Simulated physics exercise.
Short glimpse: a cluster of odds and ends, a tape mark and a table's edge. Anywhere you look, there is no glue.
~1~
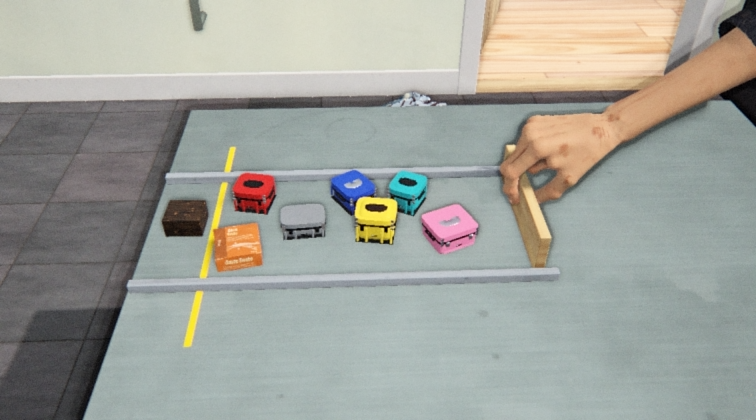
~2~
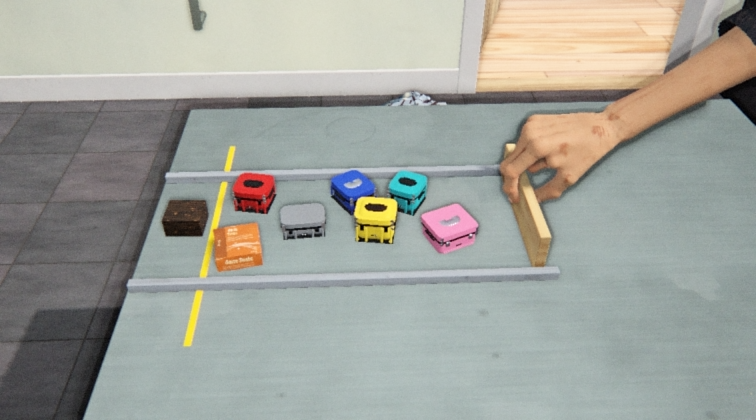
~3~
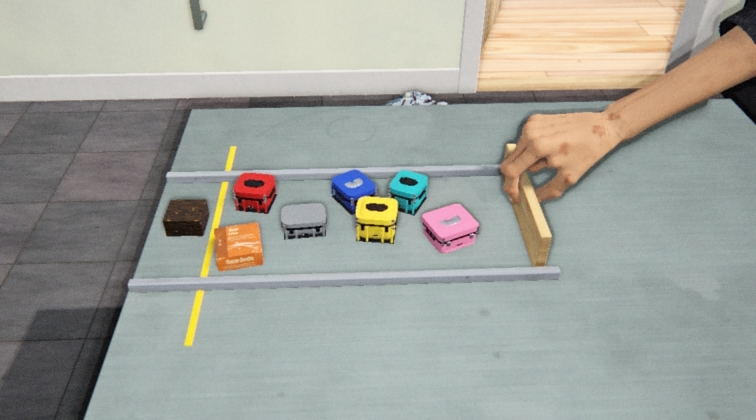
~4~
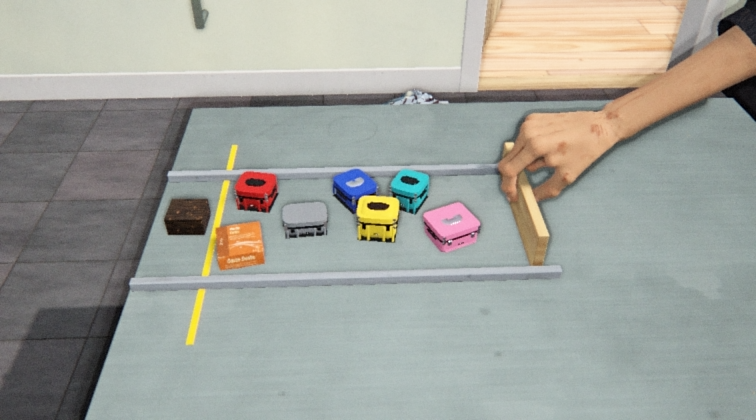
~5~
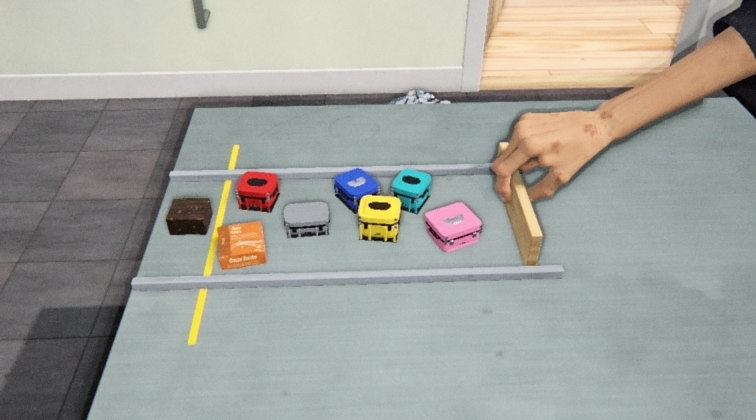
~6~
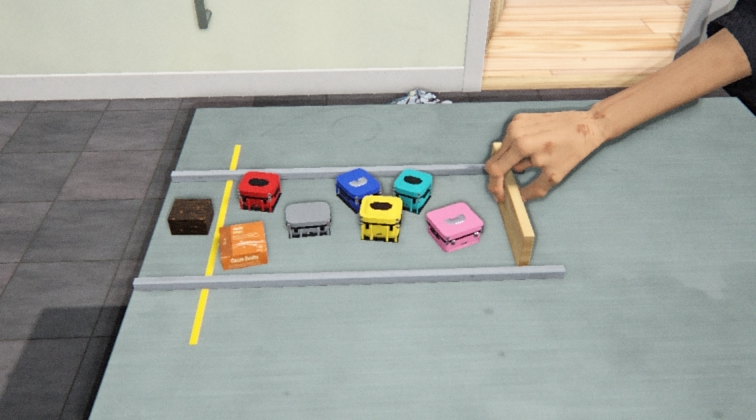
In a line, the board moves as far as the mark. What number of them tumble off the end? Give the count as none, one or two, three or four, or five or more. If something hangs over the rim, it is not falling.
The count is three or four.
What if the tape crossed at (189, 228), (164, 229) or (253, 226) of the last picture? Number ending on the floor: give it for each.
Those tries give 5, 8 and 2.
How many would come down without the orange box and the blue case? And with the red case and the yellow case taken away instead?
First 2, then 1.
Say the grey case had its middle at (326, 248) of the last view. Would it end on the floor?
Result: It does not drop.
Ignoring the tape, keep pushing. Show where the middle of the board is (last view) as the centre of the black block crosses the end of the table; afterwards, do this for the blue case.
Roughly at (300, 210) and roughly at (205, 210).
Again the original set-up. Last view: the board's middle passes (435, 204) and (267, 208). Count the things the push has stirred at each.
3 at one spot and 8 at the other.
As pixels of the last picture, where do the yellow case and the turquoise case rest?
About (153, 223), and about (207, 201).
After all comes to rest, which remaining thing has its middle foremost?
The yellow case winds up nearest.
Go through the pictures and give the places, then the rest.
In the first frame, black block (186, 218); orange box (238, 247); red case (255, 194); board (524, 204); tape (214, 229).
In the second frame, orange box (238, 247); pink case (449, 230).
In the third frame, red case (255, 193); grey case (304, 221).
In the fourth frame, black block (188, 217); yellow case (378, 219).
In the fifth frame, orange box (242, 245); turquoise case (411, 191).
In the sixth frame, black block (191, 216); orange box (243, 245); red case (260, 192); board (509, 202); tape (219, 227).
Early on, none off yet; black block at rest near (191, 216); orange box at rest near (243, 245); red case at rest near (260, 192).
A while later, none off yet; black block travelled a little near (172, 217); orange box travelled about its own width near (215, 252); red case travelled about its own width near (236, 192).
Finally, the number that fall off is three or four; lost, grey case, red case and black block.
